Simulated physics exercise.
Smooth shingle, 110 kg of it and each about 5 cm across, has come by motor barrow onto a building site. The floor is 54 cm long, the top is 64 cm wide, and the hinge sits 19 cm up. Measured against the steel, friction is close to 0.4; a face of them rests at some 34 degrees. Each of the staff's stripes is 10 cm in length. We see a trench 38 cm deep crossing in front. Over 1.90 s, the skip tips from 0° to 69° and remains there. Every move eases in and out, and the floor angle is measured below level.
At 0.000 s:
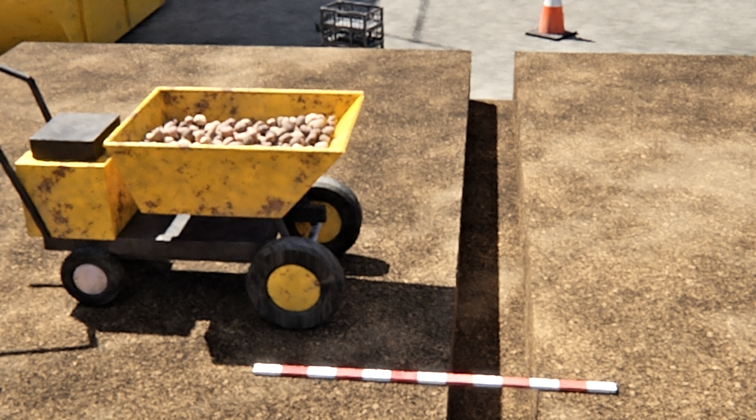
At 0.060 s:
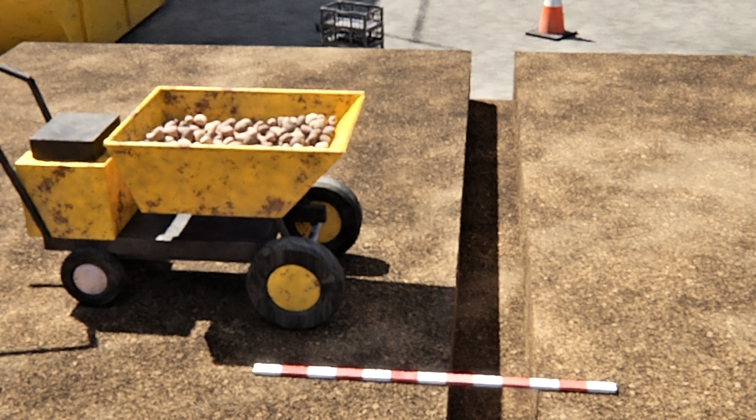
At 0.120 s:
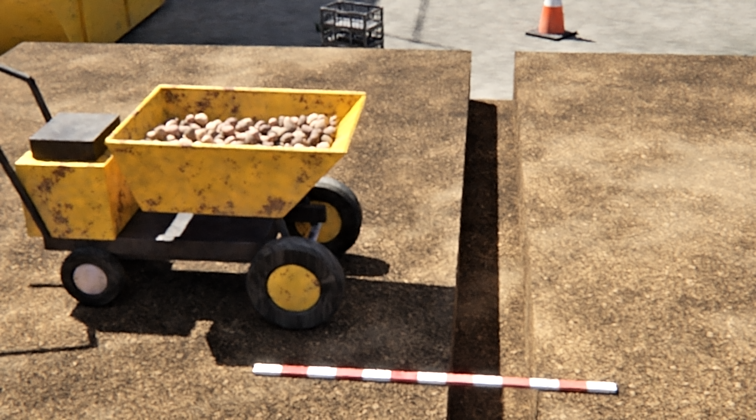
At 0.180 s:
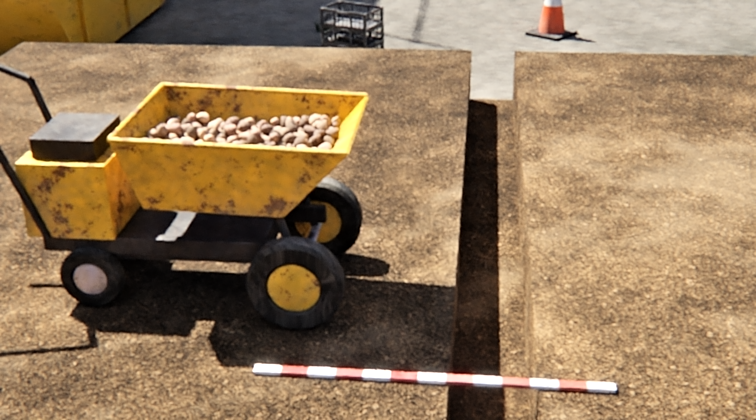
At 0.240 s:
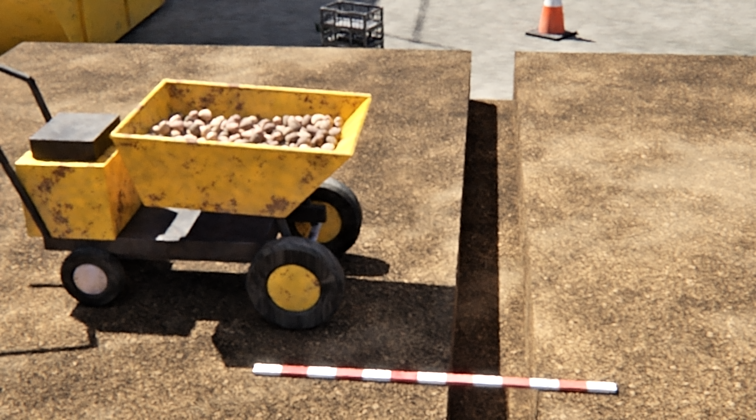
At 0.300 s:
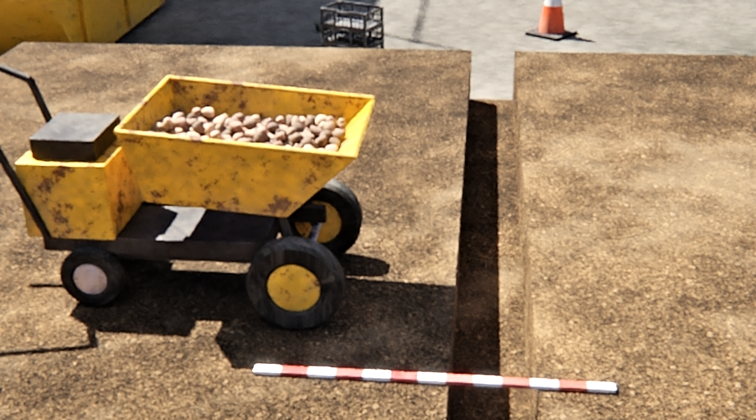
At the start, a yellow motor barrow full of smooth, rounded stones stands level on brown ground, left of a narrow trench, with a red-and-white staff lying in front. The skip then tilts slightly forward to the right, its rear edge rising, while the stones shift only a little inside and the wheels stay still.
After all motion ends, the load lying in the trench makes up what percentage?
It makes up about 93 per cent.
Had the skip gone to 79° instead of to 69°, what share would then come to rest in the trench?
I'd expect around 95 in a hundred.
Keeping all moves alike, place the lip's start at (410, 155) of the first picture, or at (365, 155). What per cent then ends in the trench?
The first gives about 30 percent and the second about 70 percent.
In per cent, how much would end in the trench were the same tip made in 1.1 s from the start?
That works out at about 80 in a hundred.
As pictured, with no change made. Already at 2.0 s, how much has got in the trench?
I'd put it near 60 per cent.
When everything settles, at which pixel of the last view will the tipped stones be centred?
Look at roughly (497, 357).
After 1.4 s the floor is at 58°; 100 % in the skip; the foremost stones are at (457, 236).
After 2.0 s the floor is at 69°; 37 % in the skip, 58 % in the trench, 5 % past the trench; the foremost stones are at (597, 310).
After 2.3 s the floor is at 69°; 13 % in the skip, 80 % in the trench, 7 % past the trench; the foremost stones are at (652, 330).
After 4.3 s the floor is at 69°; 0 % in the skip, 93 % in the trench, 7 % past the trench; the foremost stones are at (661, 330).
